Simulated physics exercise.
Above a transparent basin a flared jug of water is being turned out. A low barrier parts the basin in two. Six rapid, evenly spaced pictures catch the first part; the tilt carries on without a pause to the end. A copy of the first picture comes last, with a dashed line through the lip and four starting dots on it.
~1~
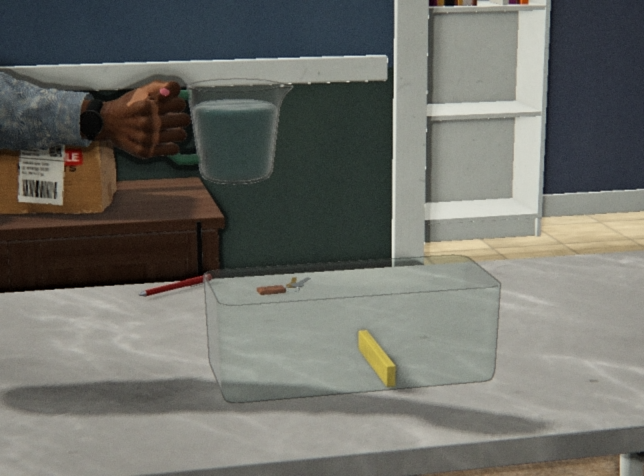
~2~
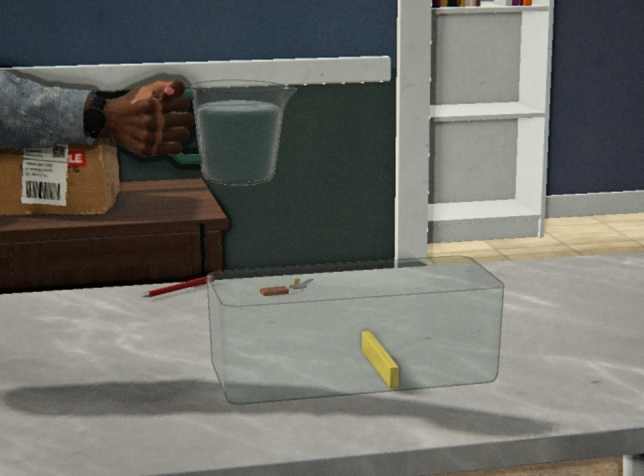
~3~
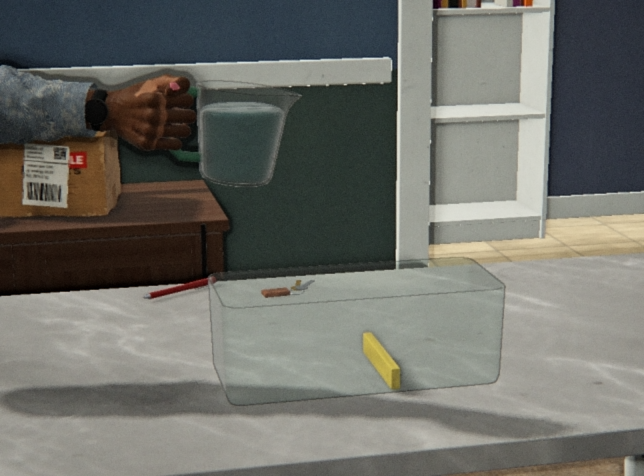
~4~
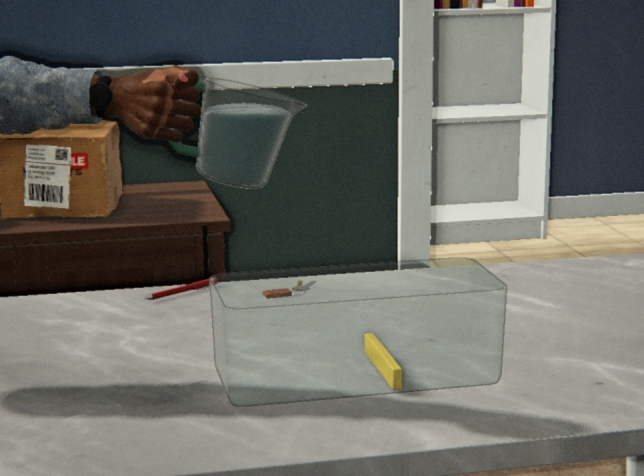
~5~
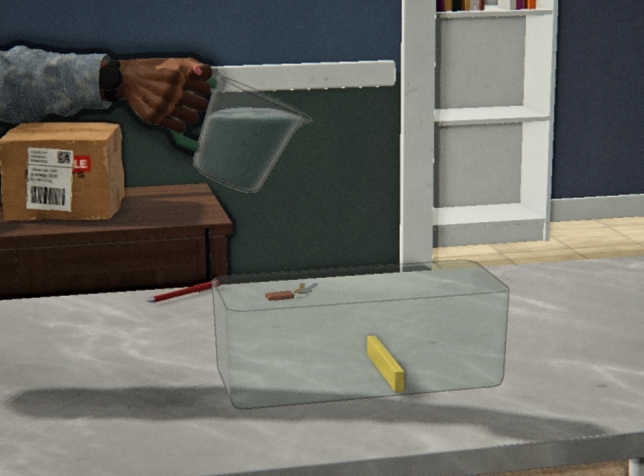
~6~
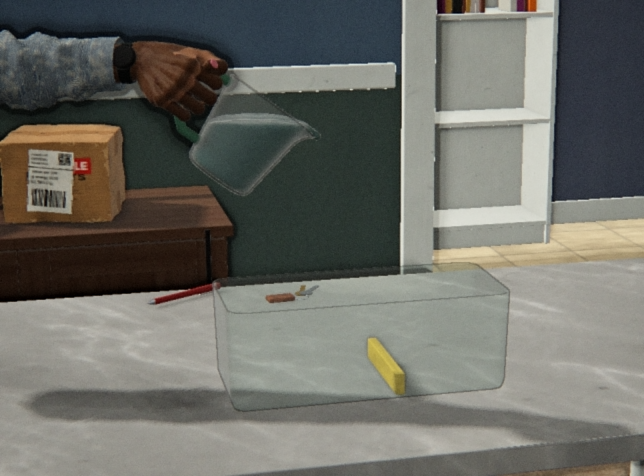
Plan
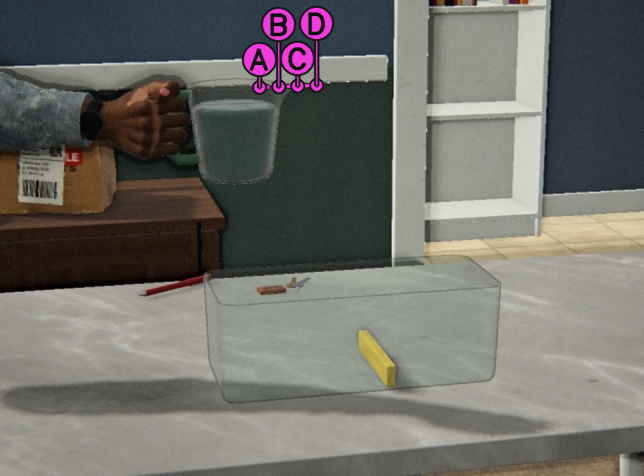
In the video, a hand holds a clear jug of water upright above a transparent basin with a low yellow barrier on a gray table, then gradually tilts it to the right until the water reaches the lip.
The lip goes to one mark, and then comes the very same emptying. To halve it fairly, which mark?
D.
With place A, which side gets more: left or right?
The left side.
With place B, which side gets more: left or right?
The left one.
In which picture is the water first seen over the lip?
In picture 6.
On the marked copy, A at (259, 87); B at (278, 86); C at (297, 86); D at (316, 85).
Choosing A, about 80 % ends left of the wall and 17 % right of it; 3 % is lost outside.
Choosing B, about 82 % ends left of the wall and 14 % right of it; 5 % is lost outside.
Choosing C, about 78 % ends left of the wall and 17 % right of it; 5 % is lost outside.
Choosing D, about 49 % ends left of the wall and 49 % right of it.
